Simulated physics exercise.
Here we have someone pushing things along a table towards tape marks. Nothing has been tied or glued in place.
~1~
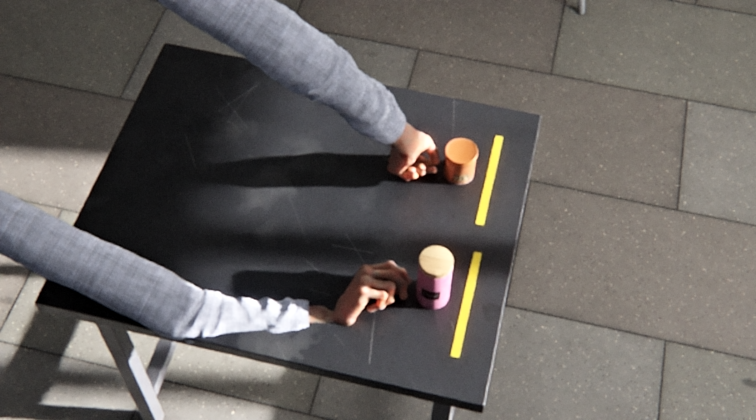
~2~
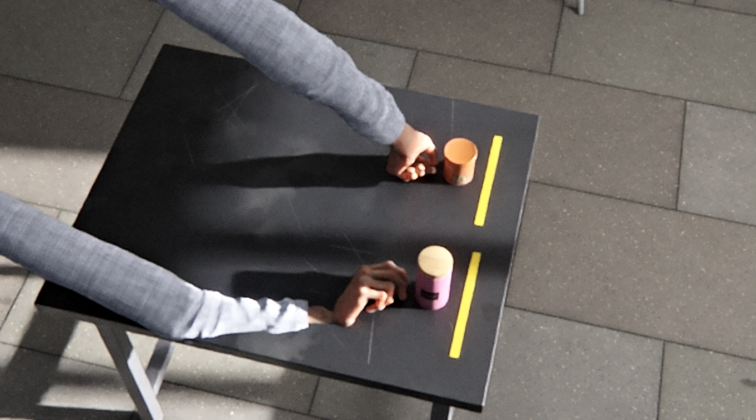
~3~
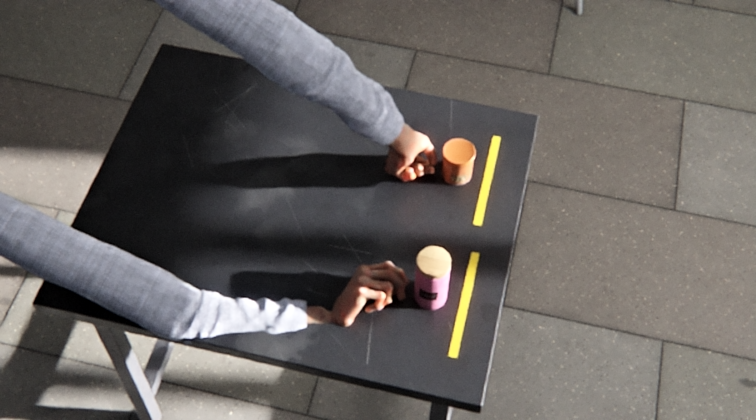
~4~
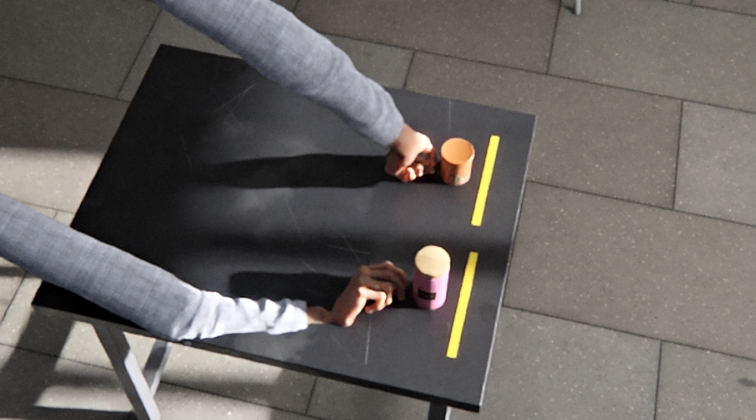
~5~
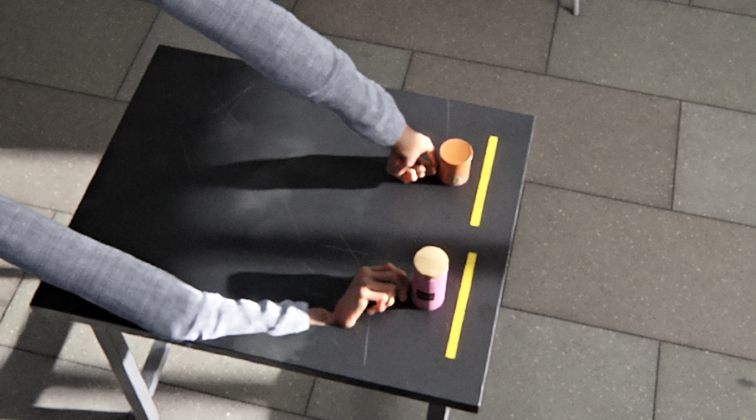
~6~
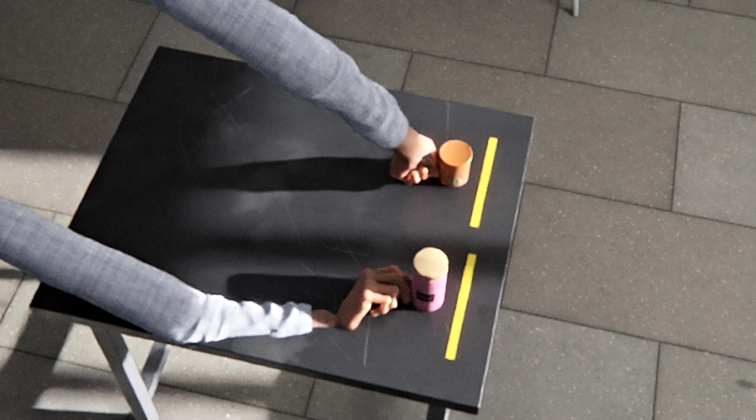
Two grey-sleeved arms reach in from the left over a black table on grey paving slabs, seen from above at an angle, and they barely move. An orange pot sits by the upper hand and a pink jar with a pale lid by the lower one, each left of a yellow tape strip. The hands stay behind them, edging very slightly right late on, while the view drifts faintly.
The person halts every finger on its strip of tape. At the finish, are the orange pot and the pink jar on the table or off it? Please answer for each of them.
At the finish, the orange pot is on the table, the pink jar is on the table.
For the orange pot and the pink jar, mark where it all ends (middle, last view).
So the orange pot finishes at (506, 174), and the pink jar finishes at (485, 292).
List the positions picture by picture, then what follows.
The first frame shows orange pot (460, 162); pink jar (435, 278).
The second frame shows pink jar (434, 279).
The third frame shows orange pot (458, 163).
The fourth frame shows pink jar (431, 279).
The fifth frame shows orange pot (455, 163).
The sixth frame shows orange pot (454, 164); pink jar (429, 280).
Then, 0.34 s past the last view, orange pot travelled a little near (471, 167); pink jar travelled a little near (446, 284).
Then, 0.68 s past the last view, orange pot travelled about its own width near (489, 171); pink jar travelled about its own width near (467, 288).
Finally, the orange pot remains on top, near (506, 174); the pink jar remains on top, near (485, 292).
